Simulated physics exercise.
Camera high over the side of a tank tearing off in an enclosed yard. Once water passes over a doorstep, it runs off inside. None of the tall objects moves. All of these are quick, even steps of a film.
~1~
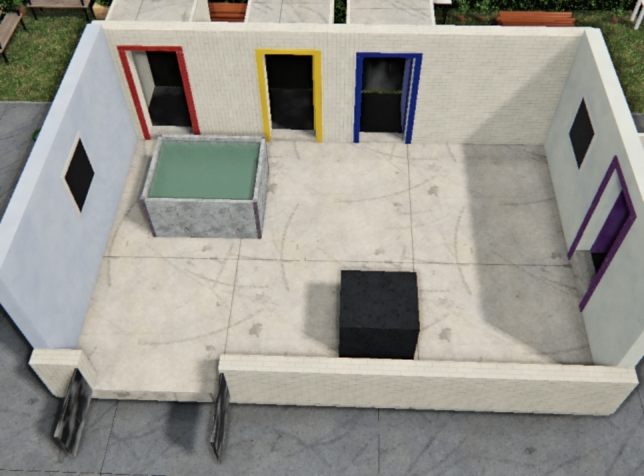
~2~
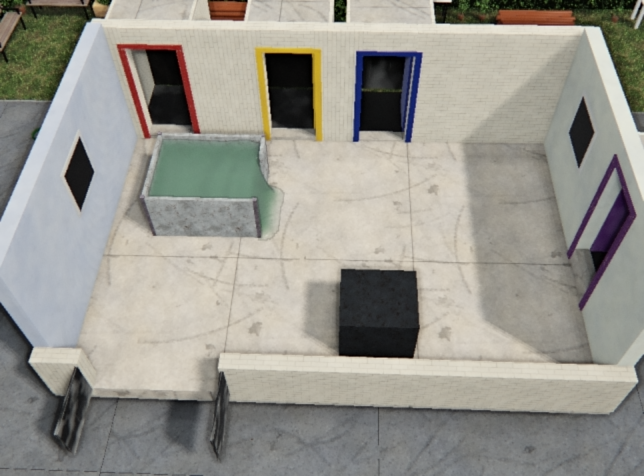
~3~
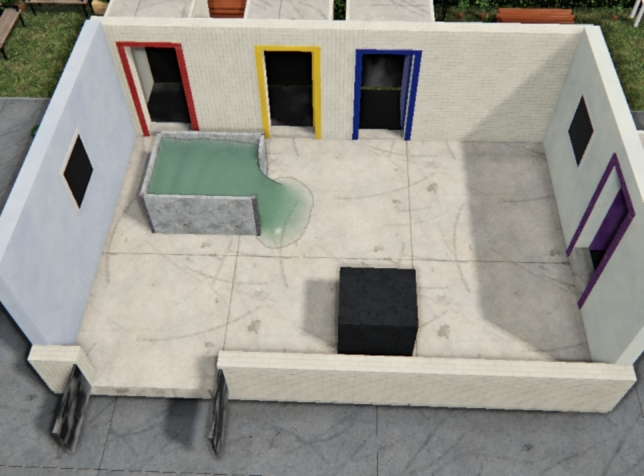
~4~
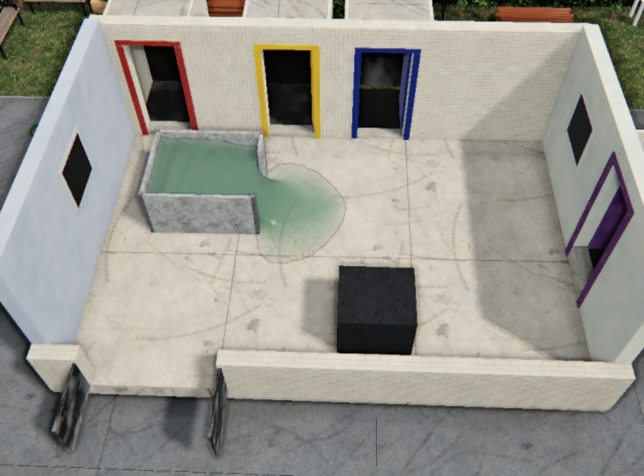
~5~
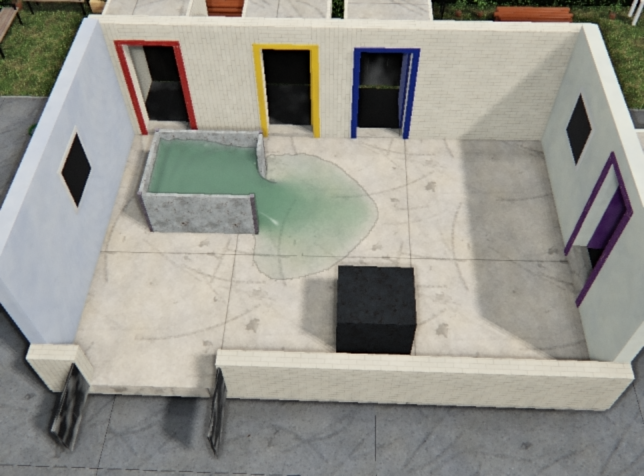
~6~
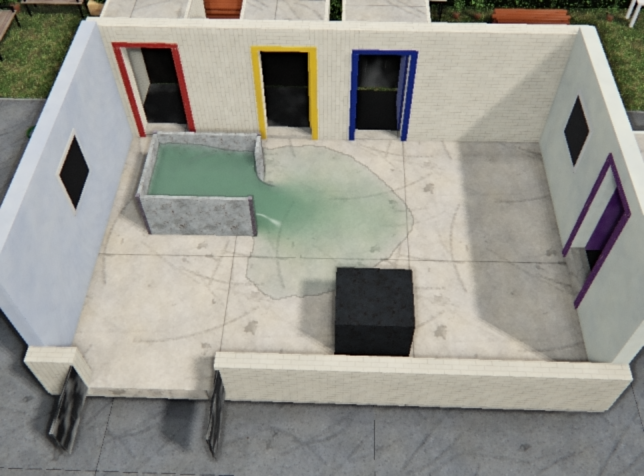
Walled yard with coloured doorways, green water pouring from a stone tank's open right side and spreading across the pale floor.
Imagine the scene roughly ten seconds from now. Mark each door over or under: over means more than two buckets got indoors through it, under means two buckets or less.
Red door - under, purple door - under, blue door - over, yellow door - under.
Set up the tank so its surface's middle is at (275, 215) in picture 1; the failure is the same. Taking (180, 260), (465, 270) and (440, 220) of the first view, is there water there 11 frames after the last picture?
As listed: Untouched, reached, reached.
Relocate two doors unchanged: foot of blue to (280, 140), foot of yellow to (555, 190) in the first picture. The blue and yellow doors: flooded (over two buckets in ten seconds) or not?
In that case the blue door keeps within it while the yellow door runs past it.
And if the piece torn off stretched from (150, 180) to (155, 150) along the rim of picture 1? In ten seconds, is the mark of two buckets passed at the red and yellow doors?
Put simply, the red door overflows; the yellow door falls below the limit.
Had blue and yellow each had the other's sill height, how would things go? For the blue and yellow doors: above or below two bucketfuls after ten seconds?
Result: Blue door remains below the limit; yellow door remains below the limit.
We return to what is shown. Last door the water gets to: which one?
It is the door marked red.
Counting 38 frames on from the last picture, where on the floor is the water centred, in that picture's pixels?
Near pixel (401, 253).
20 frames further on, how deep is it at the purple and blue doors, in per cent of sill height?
The first is near 60 per cent, the second near 160 per cent.
A moment on, water covers 45 % of the floor; the red door not reached, the purple door not reached, the blue door wet at the sill, nothing in, the yellow door wet at the sill, nothing in.
Next, water covers 60 % of the floor; the red door not reached, the purple door wet at the sill, nothing in, the blue door under two buckets in, the yellow door wet at the sill, nothing in.
Then, water covers 65 % of the floor; the red door not reached, the purple door wet at the sill, nothing in, the blue door over two buckets in, the yellow door wet at the sill, nothing in.
Later, water covers 65 % of the floor; the red door not reached, the purple door wet at the sill, nothing in, the blue door over two buckets in, the yellow door wet at the sill, nothing in.
In the end, water covers 95 % of the floor; the red door wet at the sill, nothing in, the purple door wet at the sill, nothing in, the blue door over two buckets in, the yellow door wet at the sill, nothing in.
